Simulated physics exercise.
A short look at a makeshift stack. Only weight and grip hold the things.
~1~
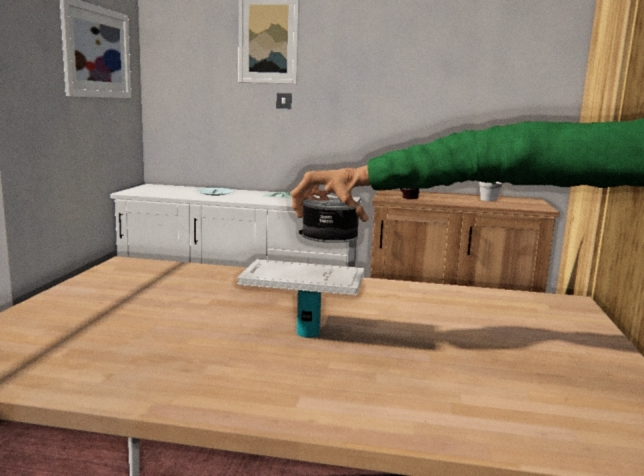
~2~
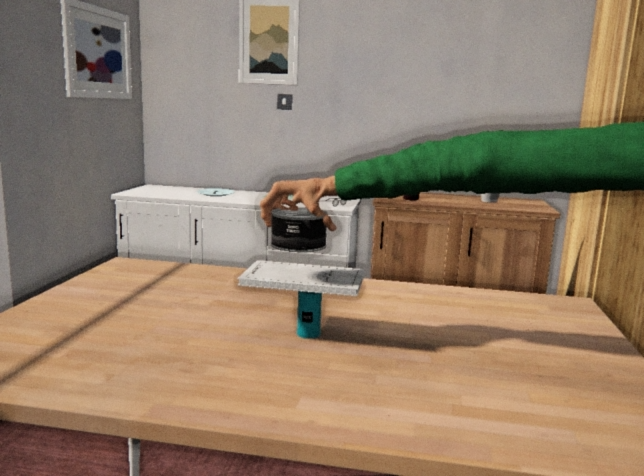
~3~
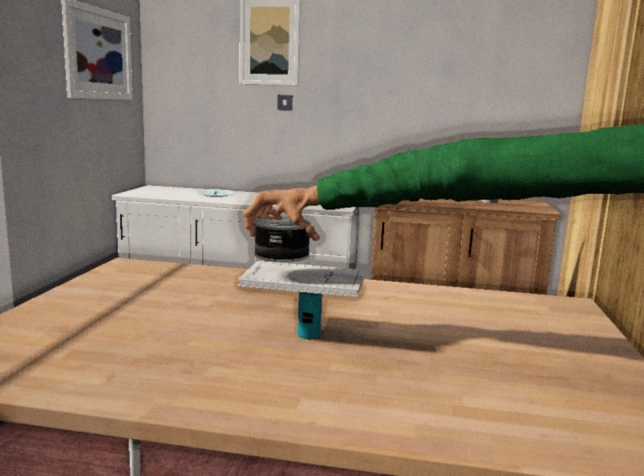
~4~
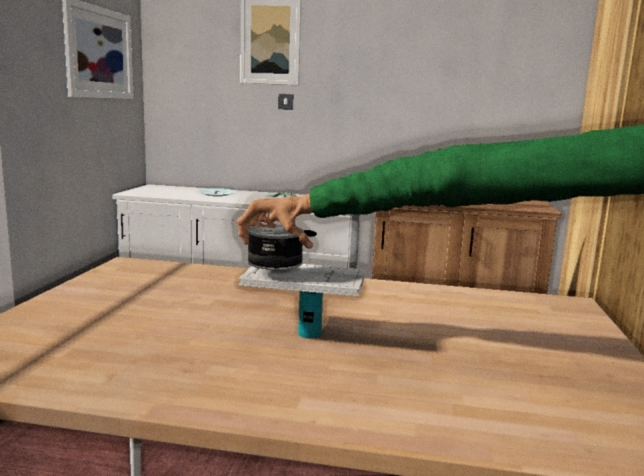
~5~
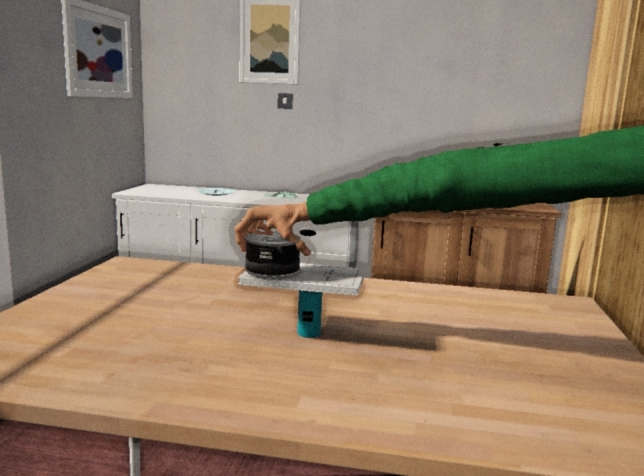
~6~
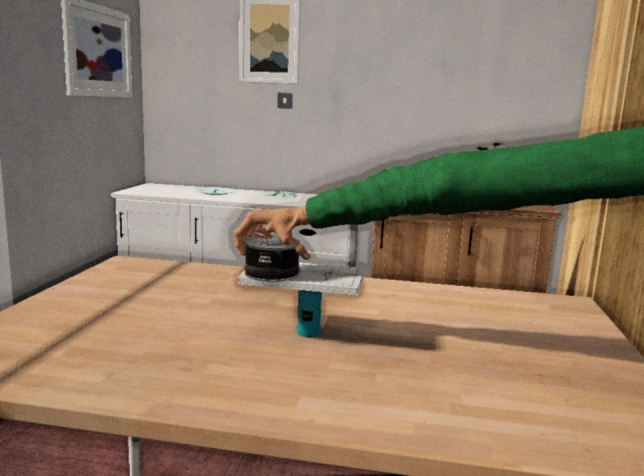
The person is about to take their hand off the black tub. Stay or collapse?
It comes apart.
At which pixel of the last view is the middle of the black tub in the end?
At about (215, 309).
Then, 0.40 s later than the last frame, black tub now fallen; white book tilted by 49°.
Then, 0.50 s later than the last frame, white book tilted by 57°.
Then, 0.70 s later than the last frame, white book now fallen; turquoise shaker tilted by 40°.
Then, 0.80 s later than the last frame, turquoise shaker now fallen.
When it is over, fallen, white book, black tub and turquoise shaker. End places, in pixels of the last picture, black tub near (215, 309). The stack gives way.
